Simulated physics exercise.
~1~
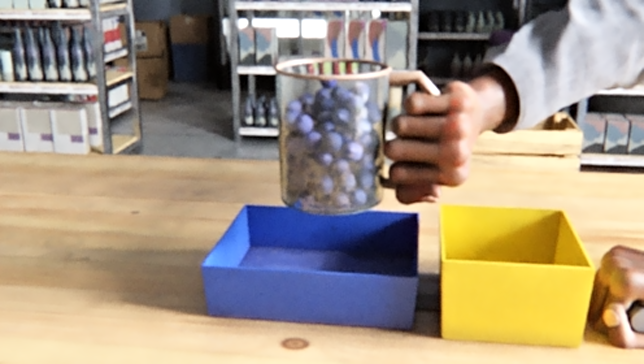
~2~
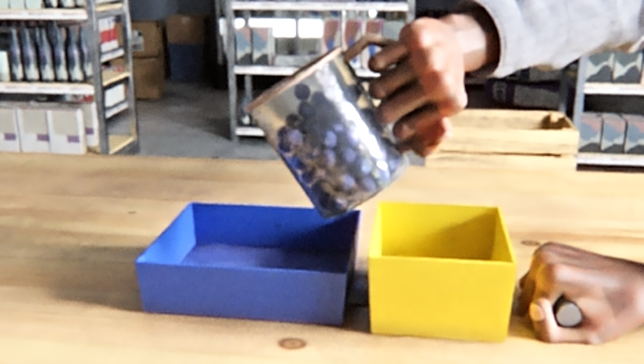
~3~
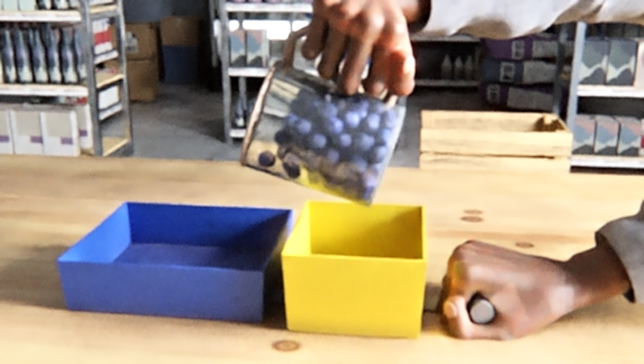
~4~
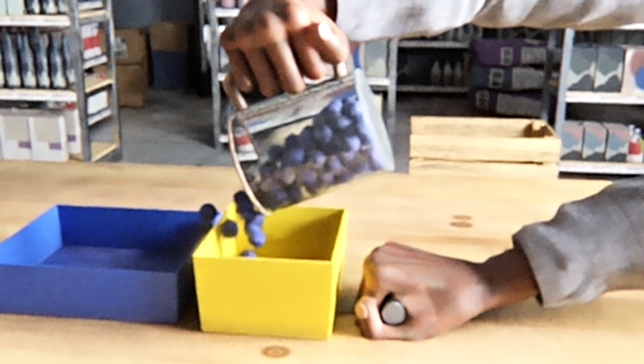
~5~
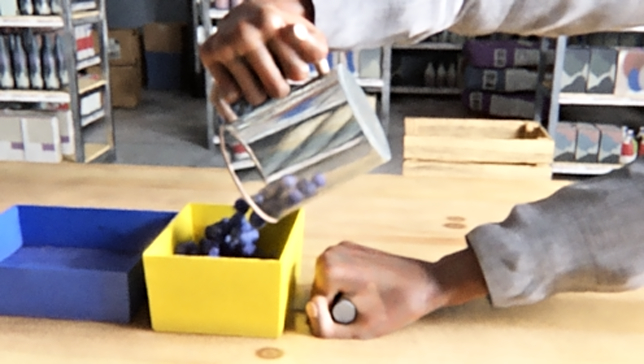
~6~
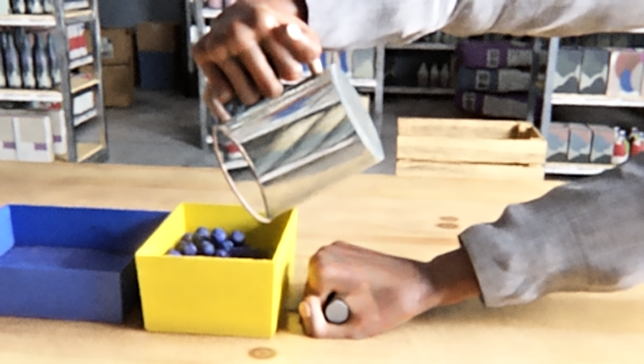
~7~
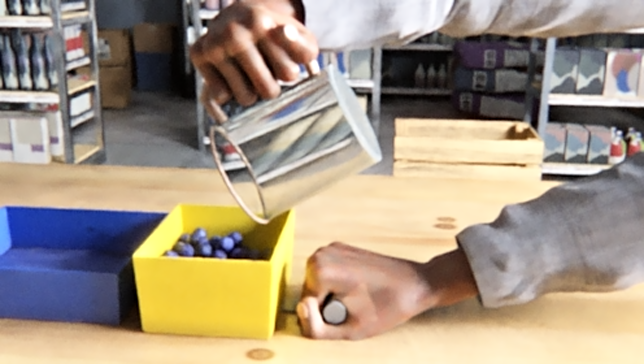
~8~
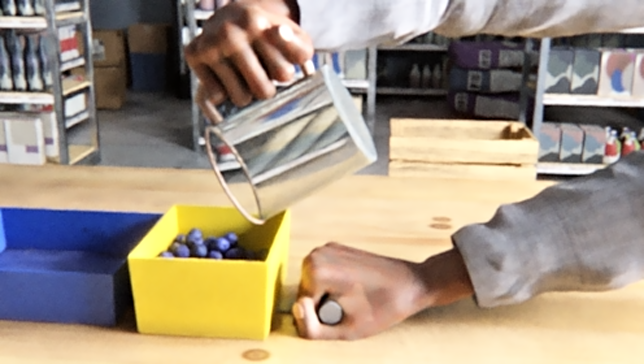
A hand tilting a clear cup of blueberries and pouring them into a yellow tin, leaving the blue tin beside it empty.
